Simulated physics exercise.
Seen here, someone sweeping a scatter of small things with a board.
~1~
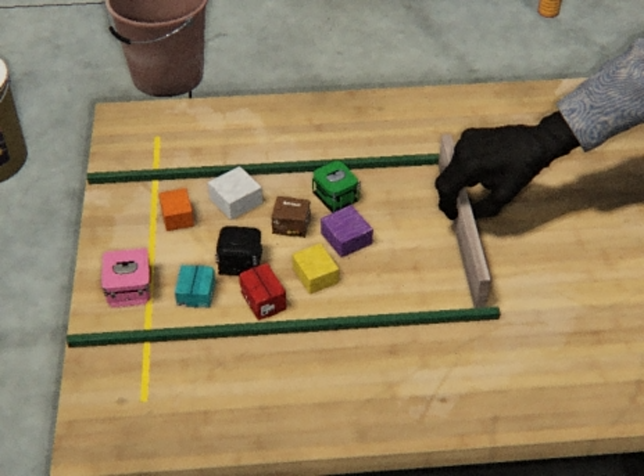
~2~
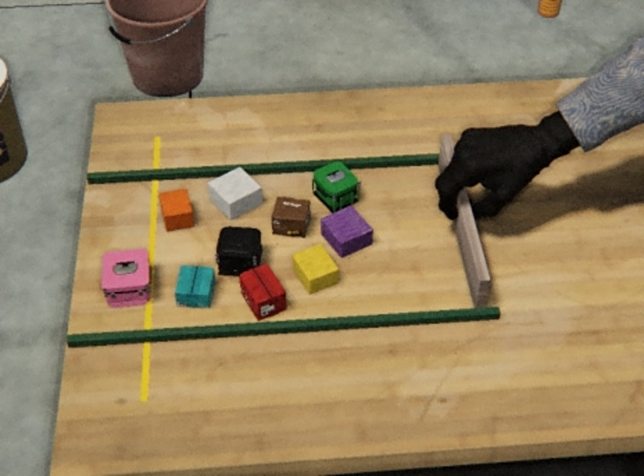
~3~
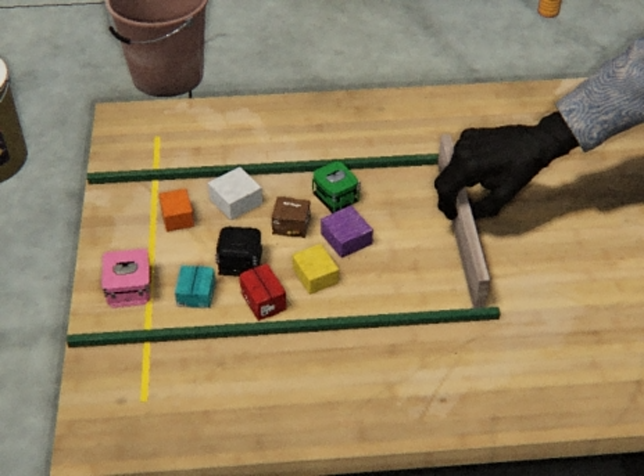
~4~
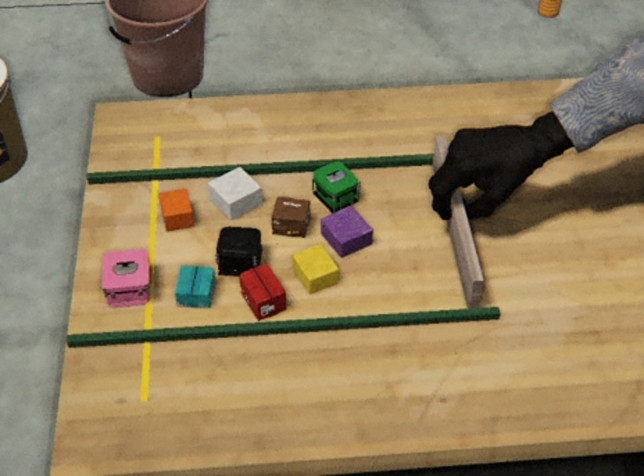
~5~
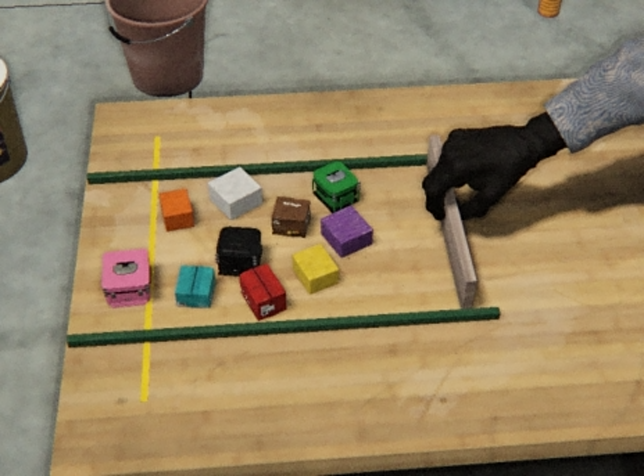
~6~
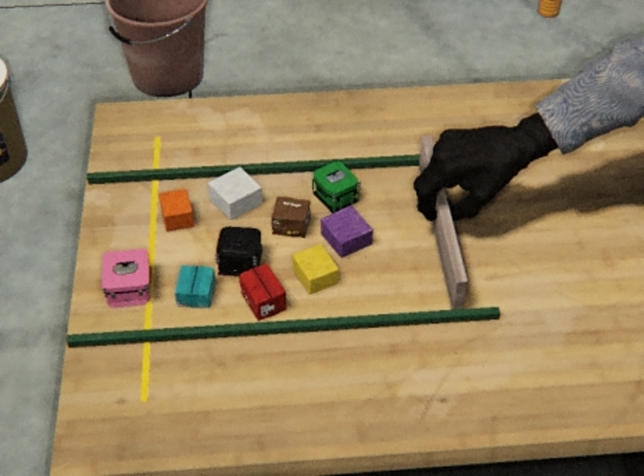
A gloved hand holds a board upright at the right end of two green rails, still at first, then slides it a short way left toward a scatter of colourful small boxes and blocks. The boxes stay where they are, with the pink one over the yellow tape and a gap still separating the board from the group.
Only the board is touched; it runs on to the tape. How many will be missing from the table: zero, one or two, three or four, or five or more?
In the end the number that fall off is one or two.
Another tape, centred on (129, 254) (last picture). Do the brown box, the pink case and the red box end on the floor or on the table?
The brown box comes down, the pink case comes down, the red box holds on.
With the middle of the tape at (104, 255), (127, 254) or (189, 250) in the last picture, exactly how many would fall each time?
In that order 6, 6 and 0.
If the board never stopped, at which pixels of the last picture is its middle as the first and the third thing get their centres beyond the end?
About (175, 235), then (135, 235).
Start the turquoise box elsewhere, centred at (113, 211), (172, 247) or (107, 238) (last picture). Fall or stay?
Place by place, it is lost; is lost; drops off.
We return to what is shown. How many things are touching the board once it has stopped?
4 of them.
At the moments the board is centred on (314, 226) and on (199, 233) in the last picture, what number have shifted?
The counts are 4 and 10.
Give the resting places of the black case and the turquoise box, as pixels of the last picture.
First (91, 264), then (85, 306).
A little later, none off yet; pink case at rest near (127, 278); orange block at rest near (177, 210); turquoise box at rest near (195, 286).
When it is over, the number that fall off is one or two; down, orange block and pink case.
